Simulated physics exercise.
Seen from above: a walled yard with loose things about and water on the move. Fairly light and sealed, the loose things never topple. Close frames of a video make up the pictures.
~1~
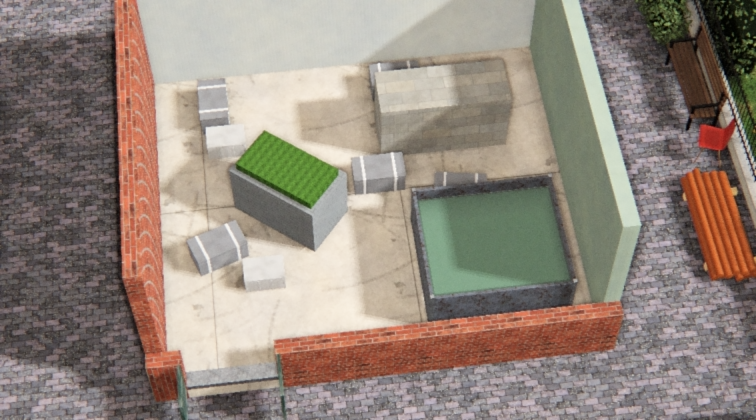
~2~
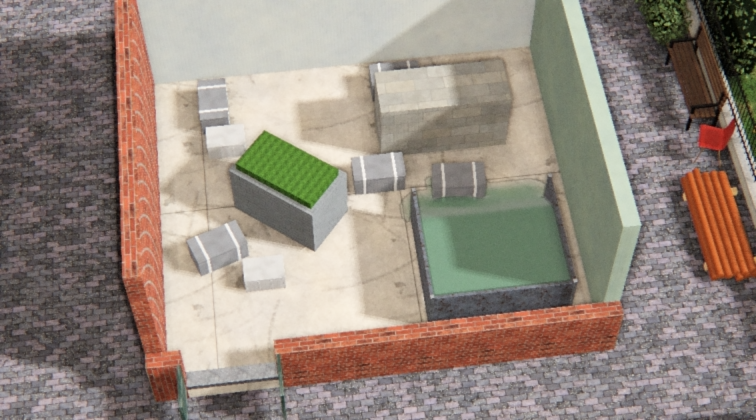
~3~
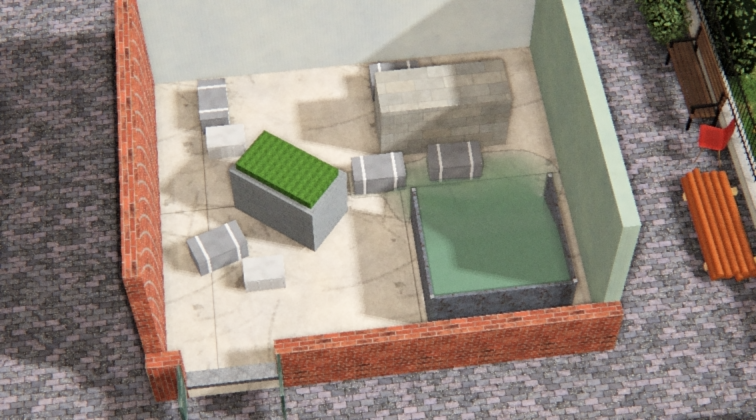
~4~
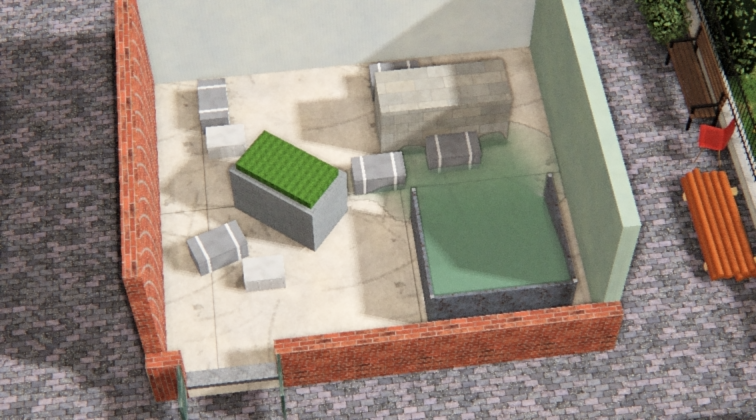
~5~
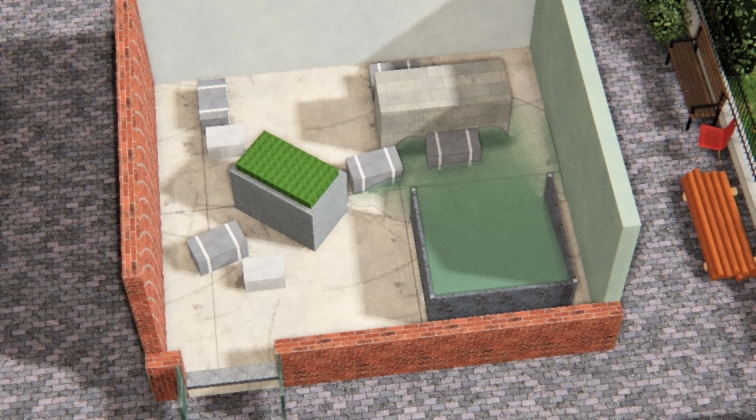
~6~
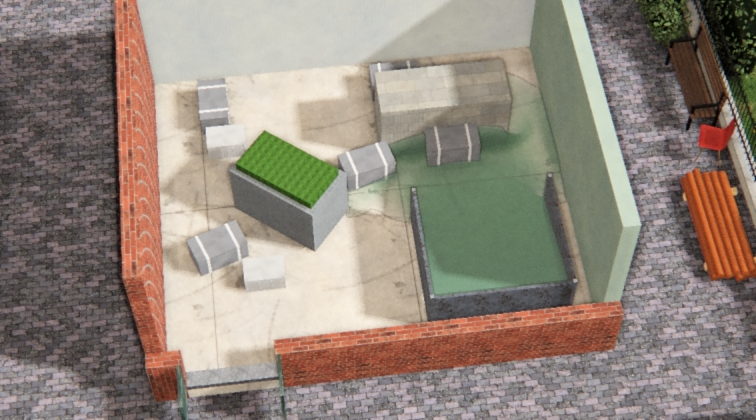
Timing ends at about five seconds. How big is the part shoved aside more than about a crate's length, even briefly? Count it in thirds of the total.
Out of the total, two thirds or more.
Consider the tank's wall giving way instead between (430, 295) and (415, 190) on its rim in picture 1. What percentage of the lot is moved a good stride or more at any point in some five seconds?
50 % or thereabouts.
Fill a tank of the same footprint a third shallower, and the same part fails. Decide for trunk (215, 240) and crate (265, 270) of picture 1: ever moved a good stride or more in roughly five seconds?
Note - object one not displaced that much, object two not displaced that much.
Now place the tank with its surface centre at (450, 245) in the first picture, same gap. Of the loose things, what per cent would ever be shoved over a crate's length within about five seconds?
About 90 %.
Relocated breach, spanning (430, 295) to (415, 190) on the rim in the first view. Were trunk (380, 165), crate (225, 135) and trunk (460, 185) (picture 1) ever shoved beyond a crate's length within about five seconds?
One after the other: Never so far, that far or more, short of that.
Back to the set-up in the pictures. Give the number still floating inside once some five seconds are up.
6 in all.
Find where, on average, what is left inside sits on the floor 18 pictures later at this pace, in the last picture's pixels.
Close to pixel (242, 154).
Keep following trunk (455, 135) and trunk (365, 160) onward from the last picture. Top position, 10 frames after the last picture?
Around (353, 158) and (250, 94).
A moment on, 2 of 8 are well off their spots; 1 afloat.
Next, 2 of 8 are well off their spots; 1 afloat.
Later, 6 of 8 are well off their spots; 4 afloat.
In the end, 6 of 8 are well off their spots, and 6 have been at some point; 6 afloat.
